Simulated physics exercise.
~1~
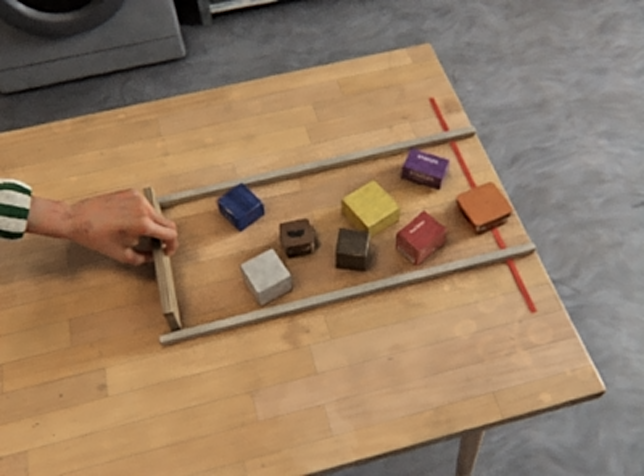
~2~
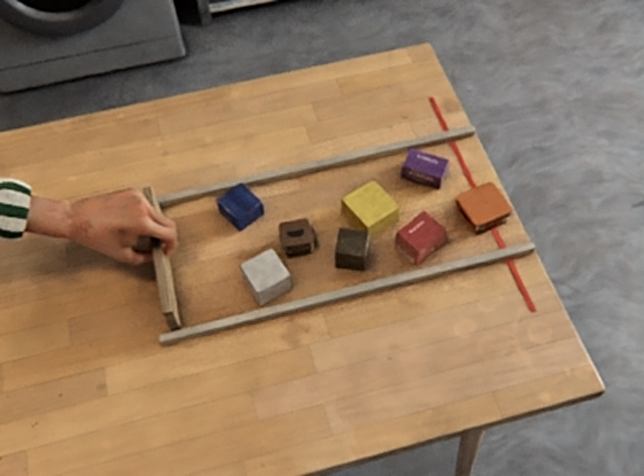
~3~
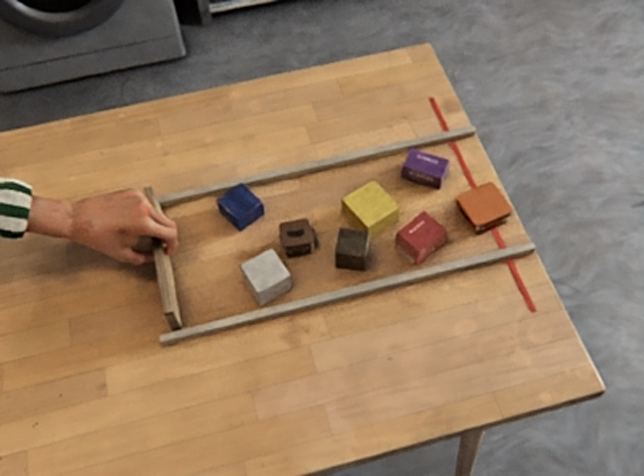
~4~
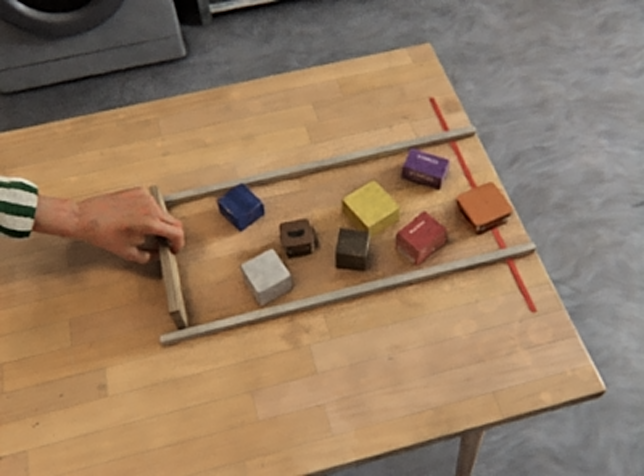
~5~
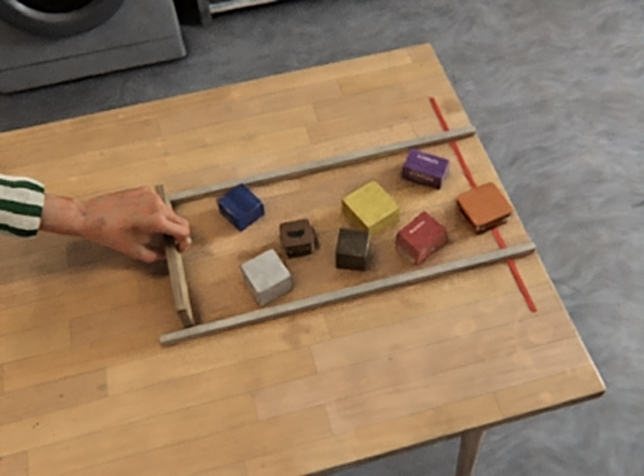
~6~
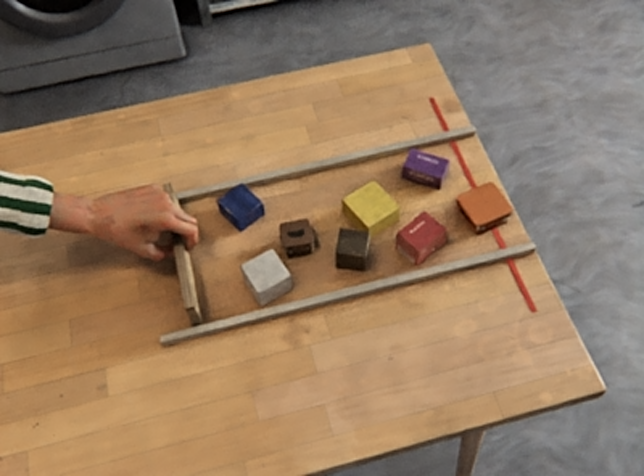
In this clip, a hand holds a wooden board between two rails on a table, behind several small scattered blocks and boxes; after staying still at first, it slides the board slightly right while the objects remain in place.
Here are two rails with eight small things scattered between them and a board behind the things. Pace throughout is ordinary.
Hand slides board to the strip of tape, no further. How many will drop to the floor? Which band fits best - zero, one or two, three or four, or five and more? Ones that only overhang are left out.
The band that fits is five and more.
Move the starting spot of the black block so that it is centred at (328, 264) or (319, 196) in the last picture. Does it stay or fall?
Well, the black block fails to stay the first time and fails to stay the second time.
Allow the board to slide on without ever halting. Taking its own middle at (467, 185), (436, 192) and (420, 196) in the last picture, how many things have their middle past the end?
Respectively 5, 2 and 1.
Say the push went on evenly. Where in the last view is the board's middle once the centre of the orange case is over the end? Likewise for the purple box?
About (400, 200), and about (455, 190) for the other.
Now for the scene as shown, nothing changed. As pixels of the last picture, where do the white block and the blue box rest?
They come to rest around (515, 220) and (478, 152).
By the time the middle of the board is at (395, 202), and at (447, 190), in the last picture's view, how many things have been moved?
The count is 8 at the first point and 8 at the second.
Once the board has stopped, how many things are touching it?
Tally at the end: 3.
Early on, none off yet; orange case at rest near (483, 209); purple box at rest near (425, 169); red box at rest near (421, 238).
A while later, none off yet; orange case at rest near (485, 208); purple box at rest near (425, 169); red box travelled about its own width near (459, 233).
Further along, one off so far; orange case in the air near (507, 277); purple box travelled about its own width near (467, 146); red box travelled well along near (537, 225).
Finally, the number that fall off is five or more; lost, black block, yellow block, red box, purple box and orange case.
